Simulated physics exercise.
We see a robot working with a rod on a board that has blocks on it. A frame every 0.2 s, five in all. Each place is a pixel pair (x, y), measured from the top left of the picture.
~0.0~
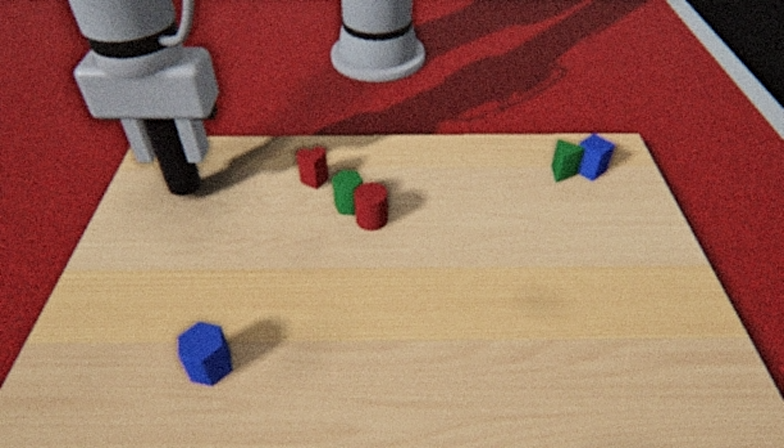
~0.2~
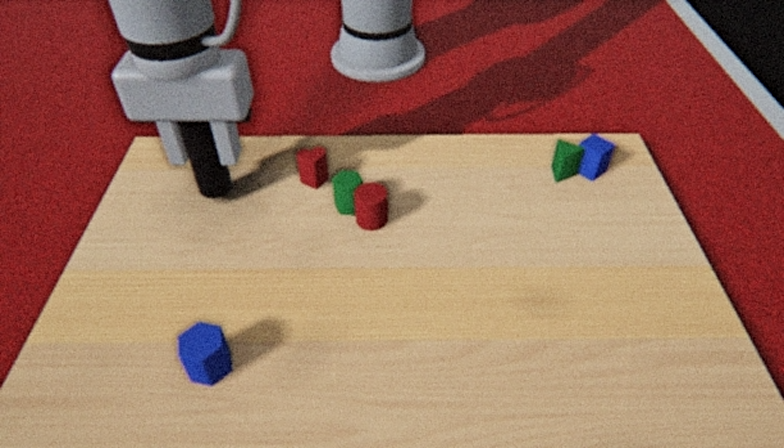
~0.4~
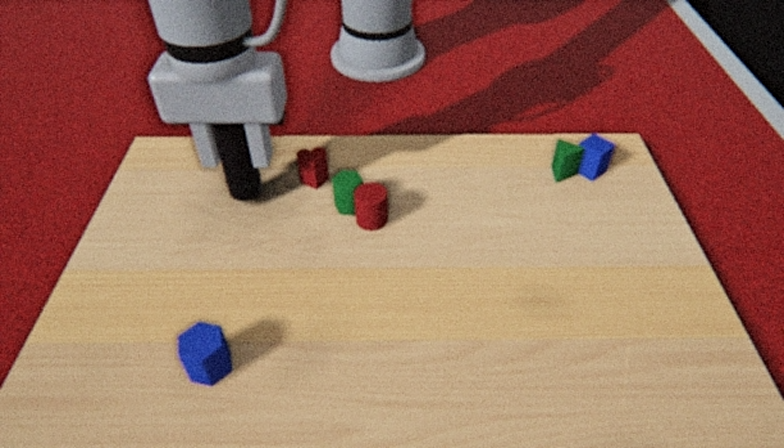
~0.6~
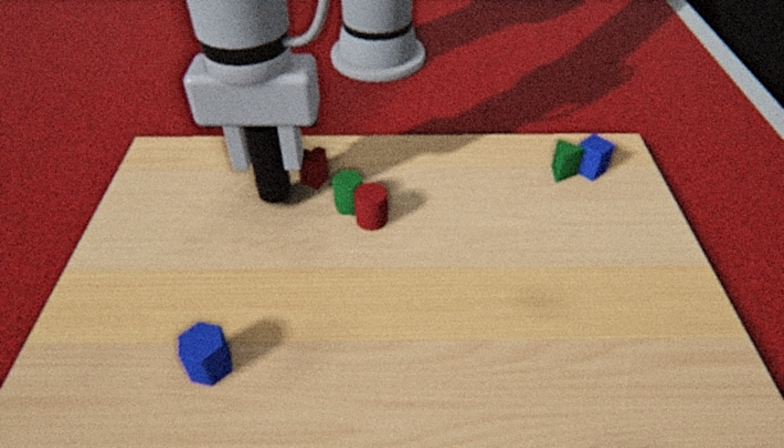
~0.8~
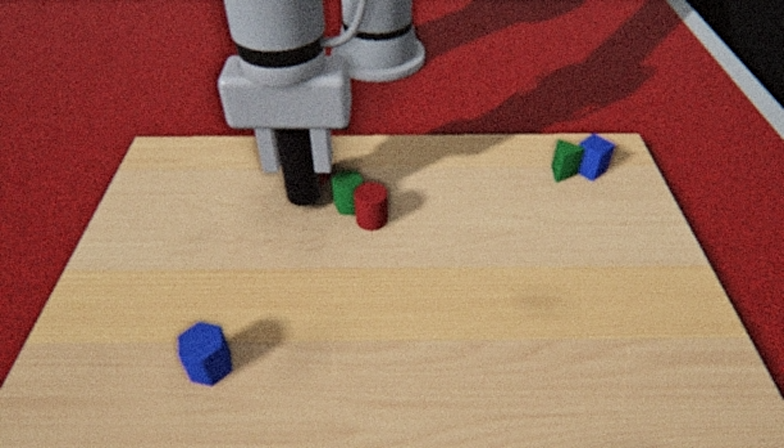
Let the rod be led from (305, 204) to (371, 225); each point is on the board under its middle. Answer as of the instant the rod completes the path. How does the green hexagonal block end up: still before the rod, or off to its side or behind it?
The rod loses it on the way.
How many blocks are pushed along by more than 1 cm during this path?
2 blocks.
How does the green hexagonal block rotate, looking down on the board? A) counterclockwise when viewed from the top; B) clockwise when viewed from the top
My answer is option A.
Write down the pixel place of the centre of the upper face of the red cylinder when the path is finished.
At the end it should sit near (405, 199).
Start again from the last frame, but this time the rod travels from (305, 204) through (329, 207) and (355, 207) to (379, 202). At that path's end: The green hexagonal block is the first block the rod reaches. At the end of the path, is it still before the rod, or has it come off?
At that point it is up front.
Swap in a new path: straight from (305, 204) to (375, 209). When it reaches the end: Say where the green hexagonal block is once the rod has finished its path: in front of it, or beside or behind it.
The block stays ahead.
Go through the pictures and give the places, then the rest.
The first picture shows tip of the rod at (185, 186), middles of tops, red heart block at (312, 153), green hexagonal block at (348, 179), red cylinder at (371, 192).
The second picture shows rod at (216, 189), nothing pushed.
The third picture shows rod at (246, 191), nothing pushed.
The fourth picture shows rod at (276, 194), nothing pushed.
The fifth picture shows rod at (304, 196), red heart block hidden, green hexagonal block at (348, 179), red cylinder at (371, 192).
On the path given first. Halfway along, rod at (338, 207); green hexagonal block at (364, 178); red cylinder at (382, 195).
At the end, rod at (370, 217); red heart block unmoved; green hexagonal block at (376, 176), turned 40° anticlockwise; red cylinder at (405, 199).
